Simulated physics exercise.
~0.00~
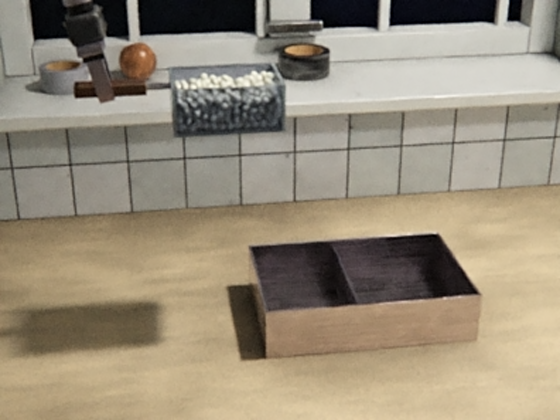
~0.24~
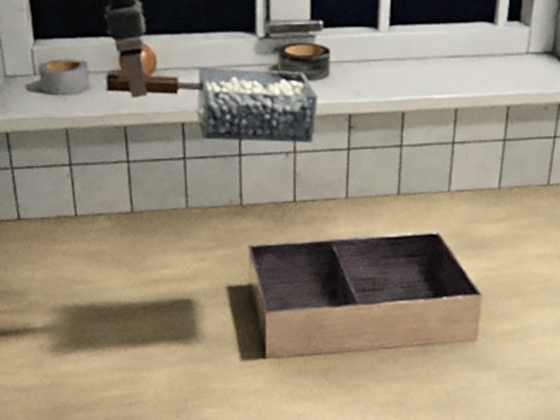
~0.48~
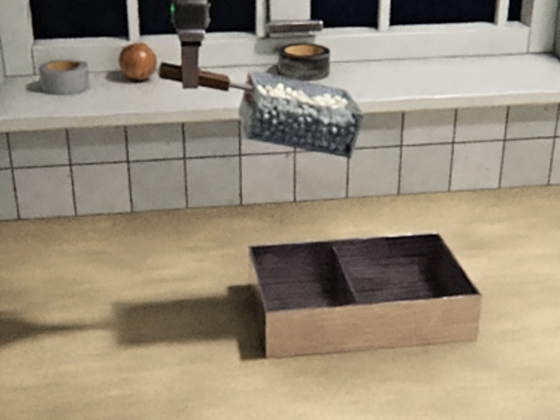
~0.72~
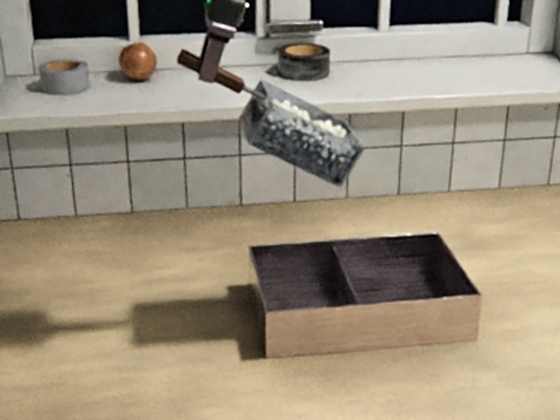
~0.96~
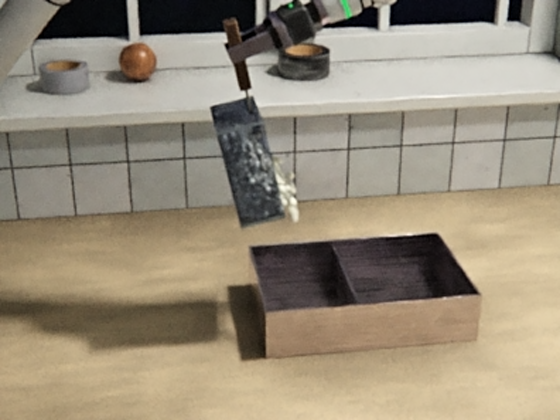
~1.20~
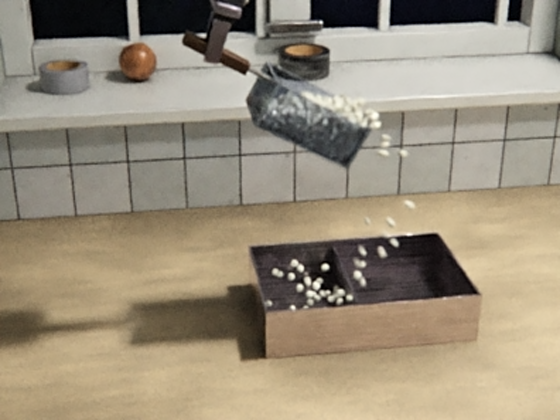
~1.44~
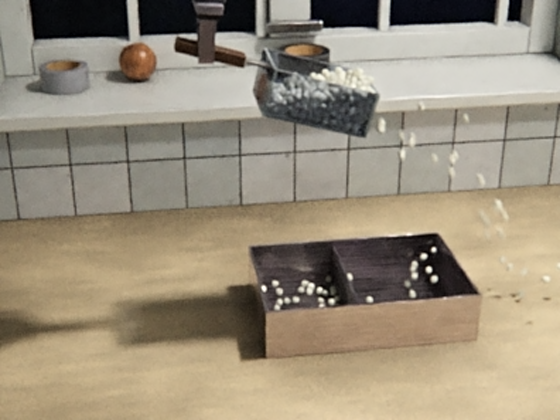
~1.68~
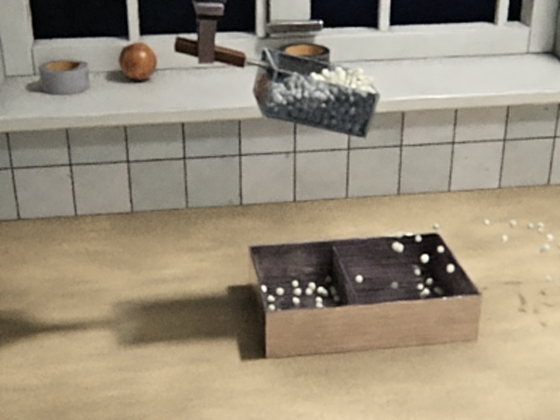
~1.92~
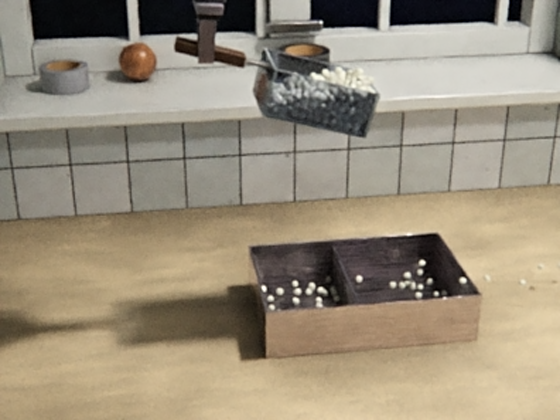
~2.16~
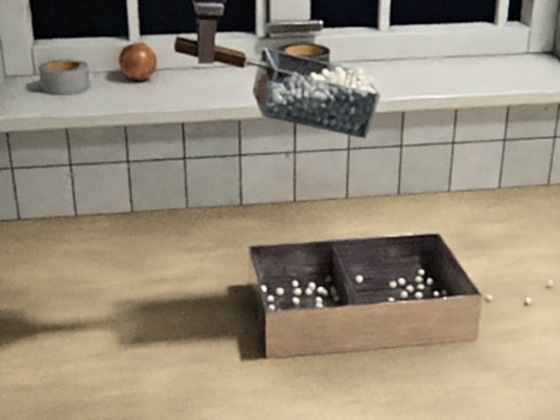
On a kitchen counter, a robot gripper tipping a clear box of white beads over a divided tray, some scattering outside, then holding still.
